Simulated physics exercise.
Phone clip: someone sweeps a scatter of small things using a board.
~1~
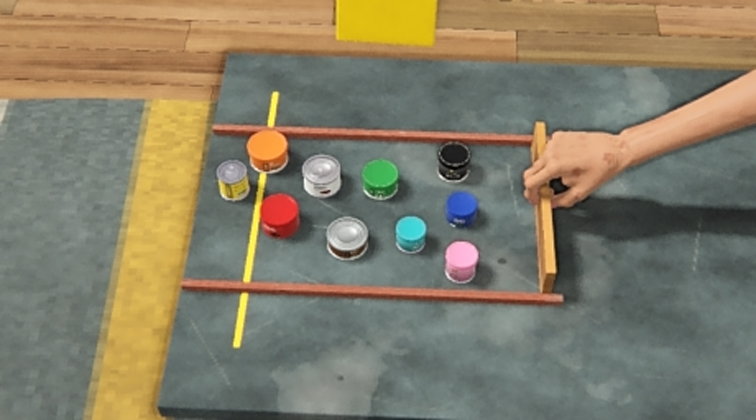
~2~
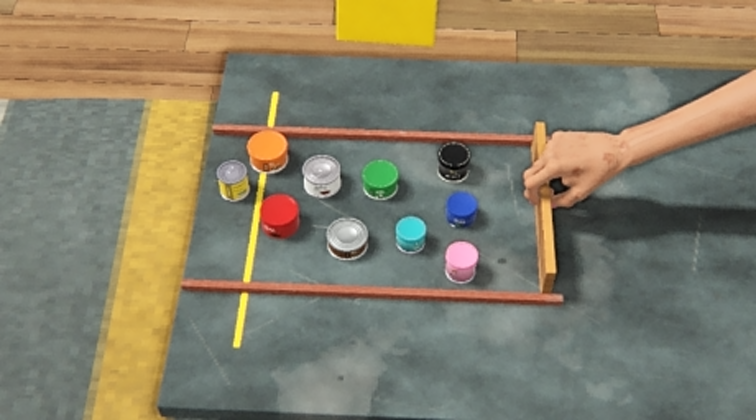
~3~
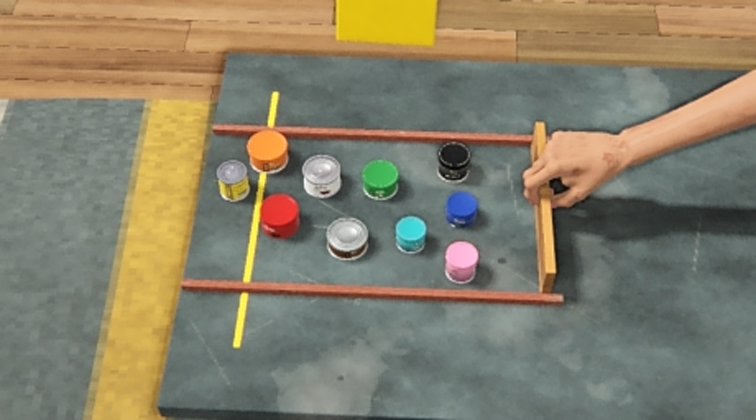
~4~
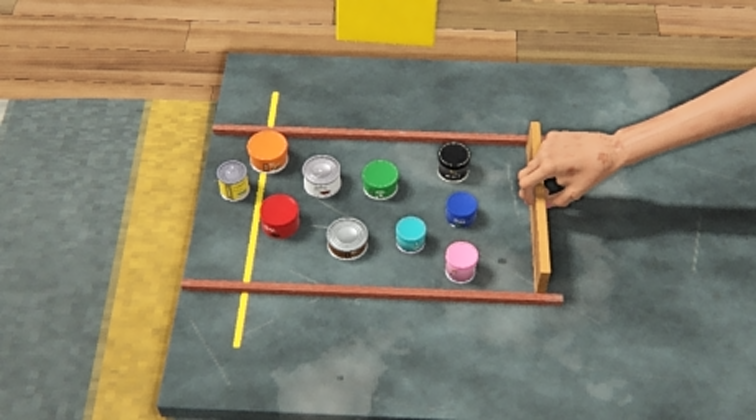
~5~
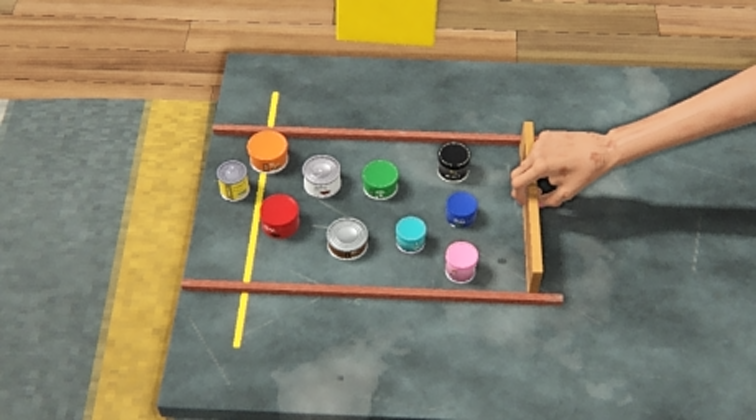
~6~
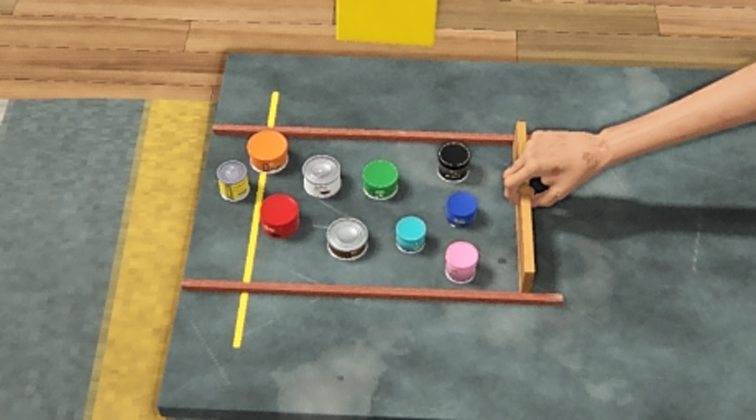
A hand holding a wooden board still, then sliding it slightly left between two red strips toward unmoving small colourful pots.
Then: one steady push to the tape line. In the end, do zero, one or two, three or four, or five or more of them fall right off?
The pieces that topple off will total fewer than three but at least one.
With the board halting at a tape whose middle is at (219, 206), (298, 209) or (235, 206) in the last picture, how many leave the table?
Going through them in order, you'd see 5, 0 and 5.
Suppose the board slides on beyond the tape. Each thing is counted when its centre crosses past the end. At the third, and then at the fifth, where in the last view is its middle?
(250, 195), later (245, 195).
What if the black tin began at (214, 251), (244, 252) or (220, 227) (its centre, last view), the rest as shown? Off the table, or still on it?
Try one it goes off the edge; try two it goes off the edge; try three it goes off the edge.
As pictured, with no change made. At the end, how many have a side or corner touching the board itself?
At rest, 5 are in contact.
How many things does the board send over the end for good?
Count = 1.
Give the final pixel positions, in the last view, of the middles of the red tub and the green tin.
Roughly (208, 217); the other one roughly (243, 182).
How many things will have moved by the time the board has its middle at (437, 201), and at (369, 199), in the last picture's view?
First 3, then 7.
Early on, none off yet; yellow pot at rest near (233, 181); orange pot at rest near (268, 152); red tub at rest near (280, 217).
Finally, the number that fall off is one or two; lost, yellow pot.
